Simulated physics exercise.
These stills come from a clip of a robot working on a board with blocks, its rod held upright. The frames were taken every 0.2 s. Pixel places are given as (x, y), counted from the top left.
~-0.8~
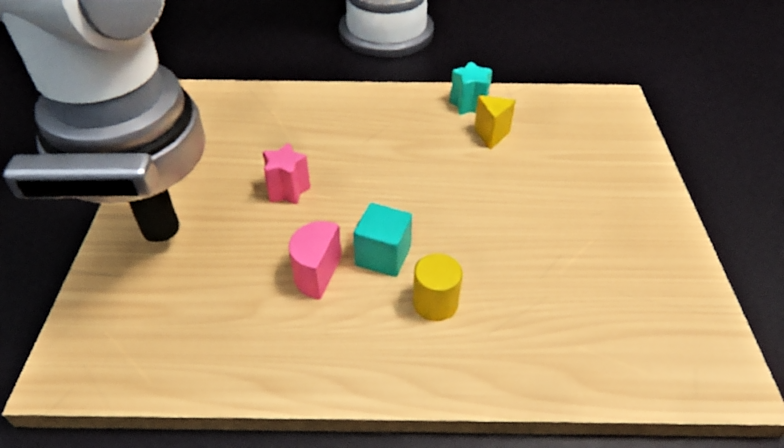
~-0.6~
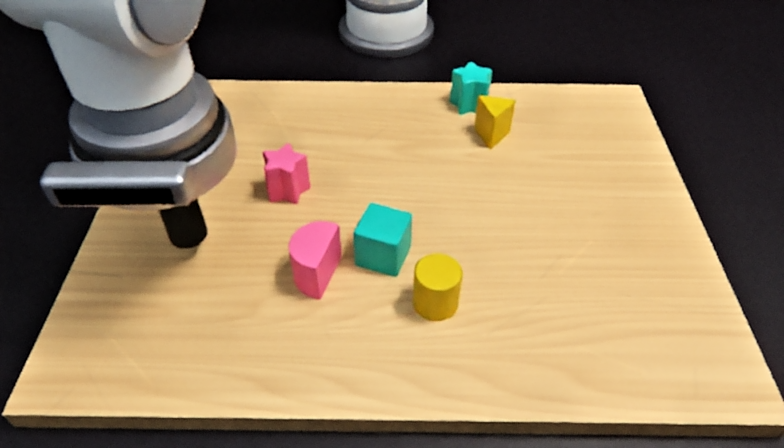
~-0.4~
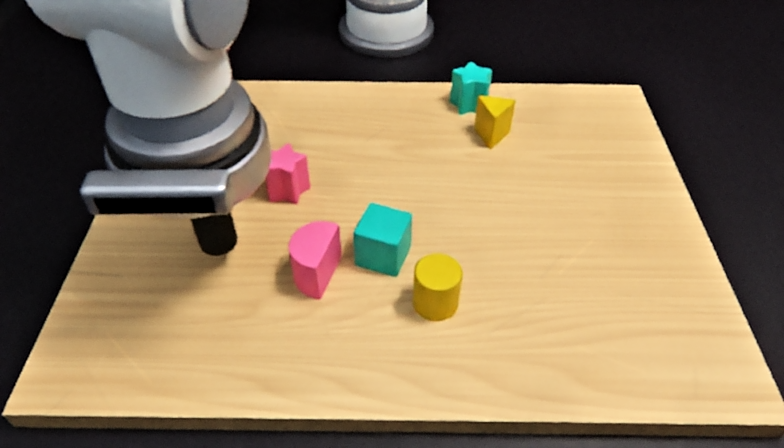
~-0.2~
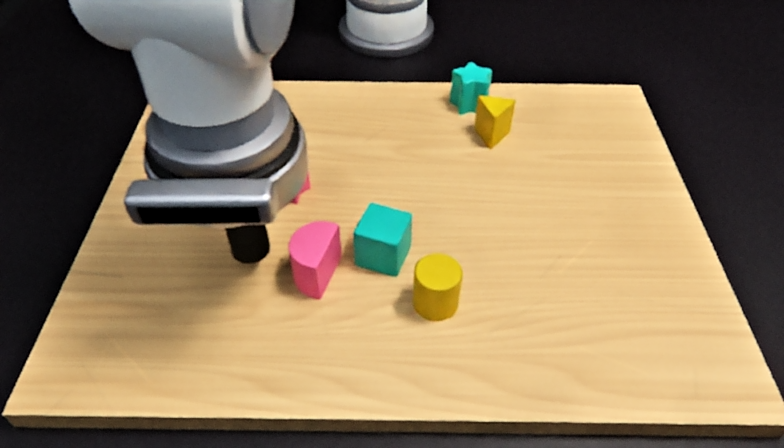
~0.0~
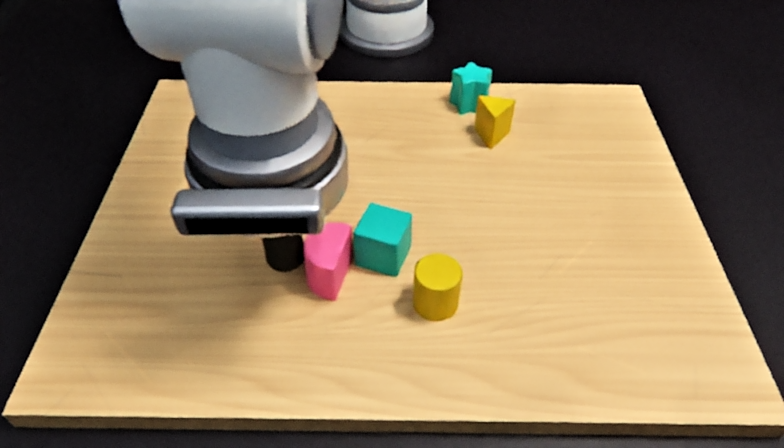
The clip opens on a wooden board holding pink, turquoise and yellow blocks, with a robot arm's dark rod lowered near the left side. The arm moves steadily right, passing in front of the pink star, then nudges the pink half-round block slightly toward the turquoise cube while the other visible blocks stay still.
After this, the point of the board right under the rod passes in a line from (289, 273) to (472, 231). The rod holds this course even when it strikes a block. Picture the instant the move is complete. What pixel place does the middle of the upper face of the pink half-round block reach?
Its top middle is near (517, 209).
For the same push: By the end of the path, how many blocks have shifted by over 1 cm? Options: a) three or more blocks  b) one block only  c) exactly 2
Option c.
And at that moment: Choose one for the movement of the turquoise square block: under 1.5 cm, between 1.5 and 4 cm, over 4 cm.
Once the path ends, it will sit over 4 cm from where it is now.
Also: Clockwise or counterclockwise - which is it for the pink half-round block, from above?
Watching from overhead, you'd notice the pink half-round block rotating clockwise.
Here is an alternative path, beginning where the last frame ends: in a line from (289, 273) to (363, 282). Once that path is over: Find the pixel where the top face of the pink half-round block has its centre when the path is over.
My best guess is (404, 244).
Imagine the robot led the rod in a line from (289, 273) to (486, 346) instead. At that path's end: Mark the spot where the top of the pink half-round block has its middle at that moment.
The centre of its top will be at (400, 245).
What follows on the original path. One third of the way, rod at (352, 241); pink half-round block at (392, 229); turquoise square block at (443, 215).
Two thirds of the way, rod at (414, 226); pink half-round block at (456, 217), turned 15° clockwise; turquoise square block at (507, 211).
At the end, rod at (475, 215); pink half-round block at (517, 209), turned 30° clockwise; turquoise square block at (567, 214), turned 25° clockwise; yellow round block still.
